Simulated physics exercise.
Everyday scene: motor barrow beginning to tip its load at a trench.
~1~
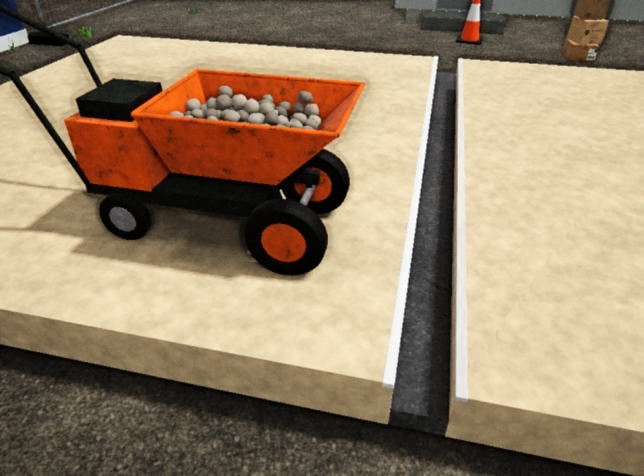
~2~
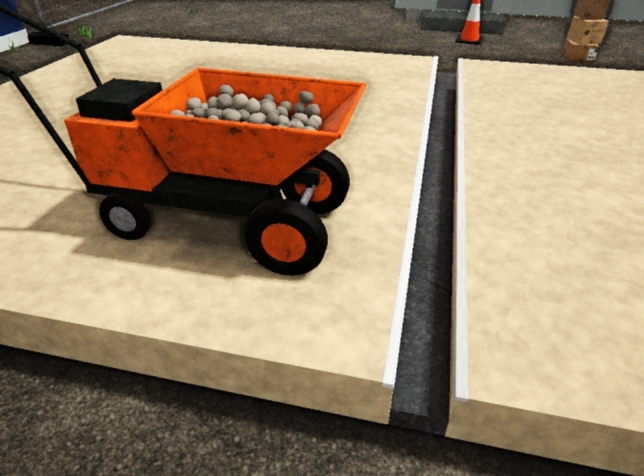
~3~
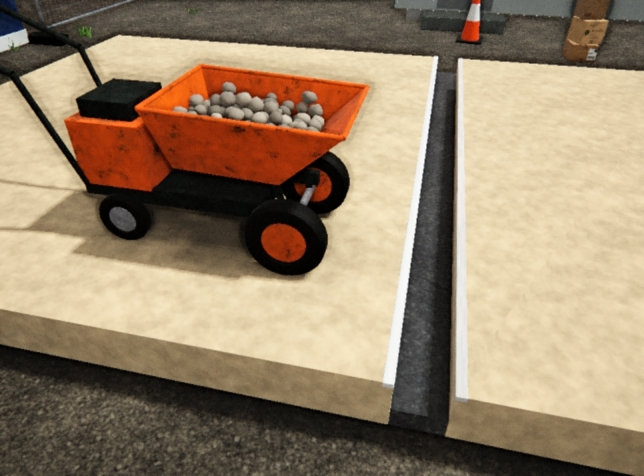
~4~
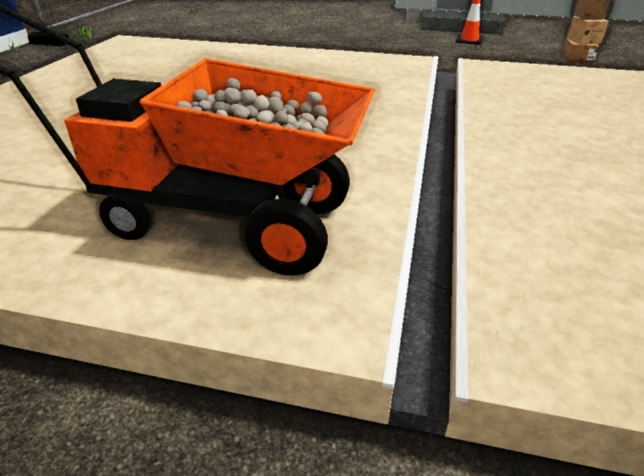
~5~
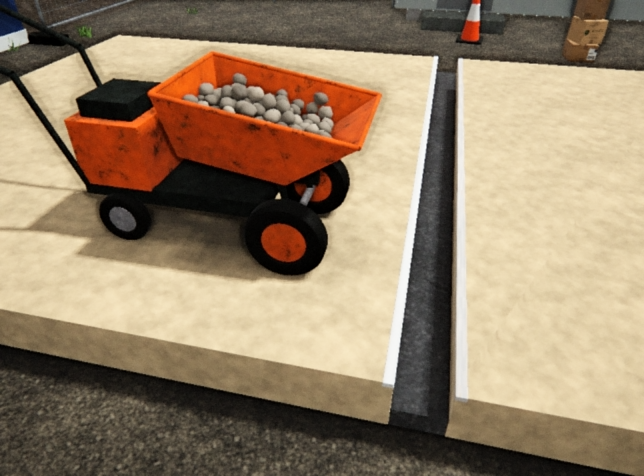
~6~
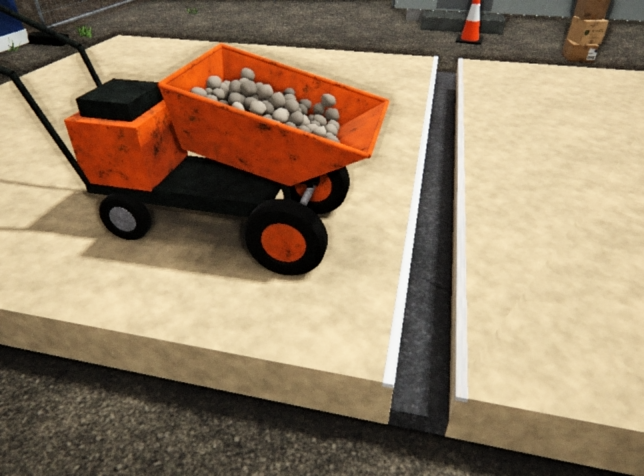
In the video, an orange motor barrow loaded with grey pebbles stands on a pale slab left of a narrow, dark trench, its wheels still. The skip starts out level, then tilts slightly forward to the right, carrying the pebbles.
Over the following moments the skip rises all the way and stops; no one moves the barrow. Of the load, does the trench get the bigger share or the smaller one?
The bigger share.
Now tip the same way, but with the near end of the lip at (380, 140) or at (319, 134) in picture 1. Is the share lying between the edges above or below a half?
With the lip at the first place the share is short of one half; at the second place it is beyond one half.
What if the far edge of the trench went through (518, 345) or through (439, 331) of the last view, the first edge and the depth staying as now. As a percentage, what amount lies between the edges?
About 100 %, then 40 %.
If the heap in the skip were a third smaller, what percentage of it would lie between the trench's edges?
About 90 per cent.
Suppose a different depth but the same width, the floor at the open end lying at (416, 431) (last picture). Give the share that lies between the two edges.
Some 80 per cent.
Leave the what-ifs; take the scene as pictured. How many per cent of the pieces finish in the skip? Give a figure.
Roughly 5 %.
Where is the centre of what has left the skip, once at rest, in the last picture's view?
Centre at rest, last view: Approx. (442, 264).
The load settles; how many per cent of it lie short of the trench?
0 %.
Soon, skip tipped well over; all in the skip.
A while on, skip tipped steeply; most in the skip; a small part in or heaped over the trench; a stray few beyond it; a stray few falling.
Towards the end, skip tipped right over; a small part in the skip; about two thirds in or heaped over the trench; about a quarter beyond it.
Finally, skip tipped right over; a small part in the skip; about two thirds in or heaped over the trench; about a quarter beyond it.
